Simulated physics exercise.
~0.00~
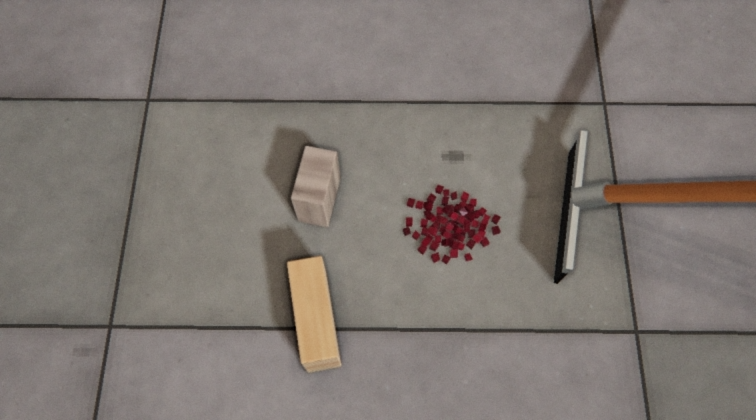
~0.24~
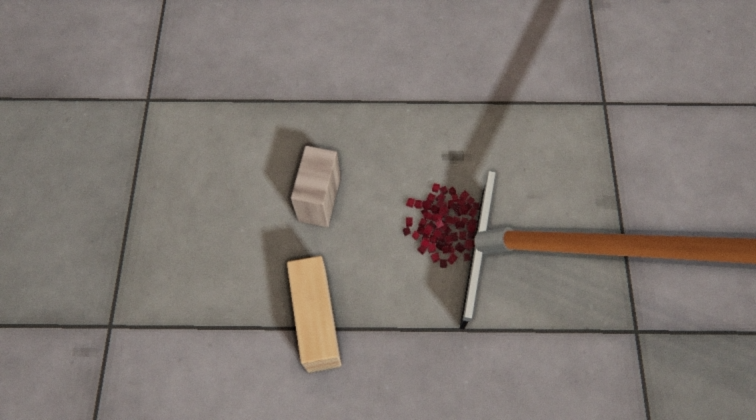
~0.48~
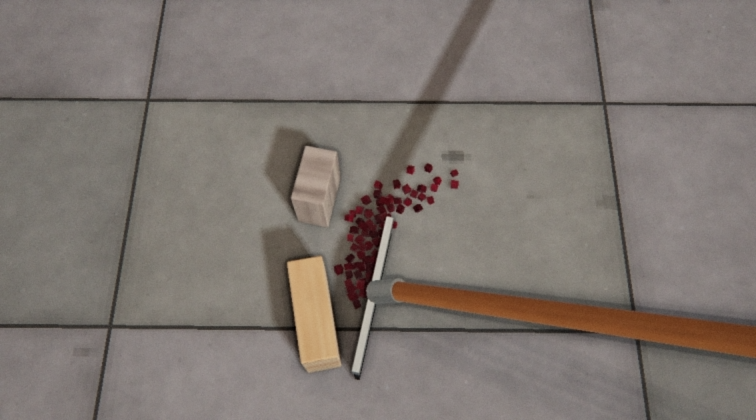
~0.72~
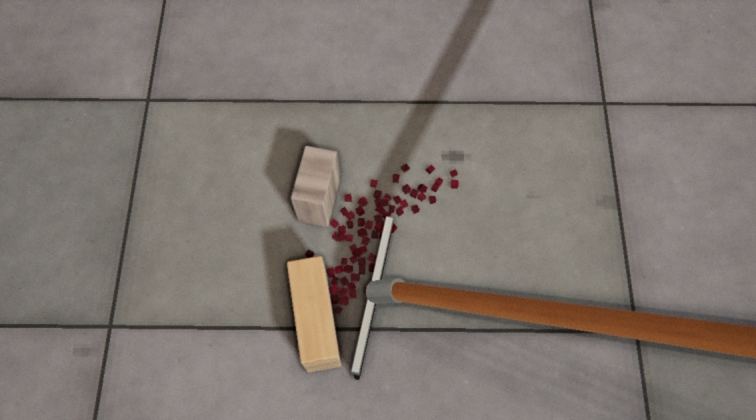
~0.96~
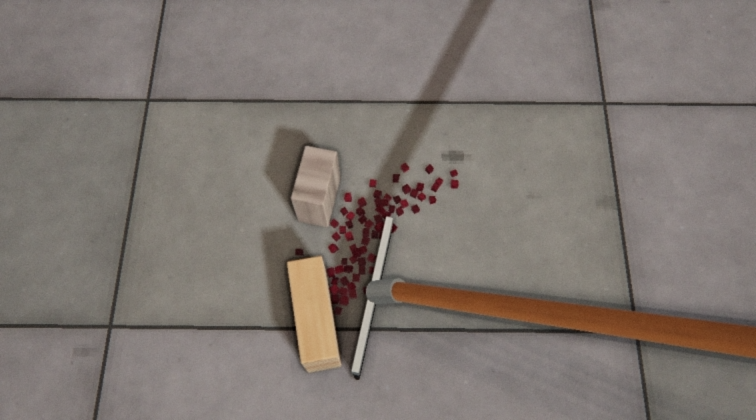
At first, a loose pile of small dark red cubes lies on a gray tiled floor, with a squeegee on a wooden handle to its right and two wooden blocks to its left, a gap between them. The squeegee slides left and slightly down until its blade meets the right side of the pile. It keeps going the same way, pushing many cubes toward the blocks while others trail off at the upper right. The blade then stops, and a few cubes drift a little farther left. Finally, nearly all the cubes rest short of the blocks, with hardly any beyond.
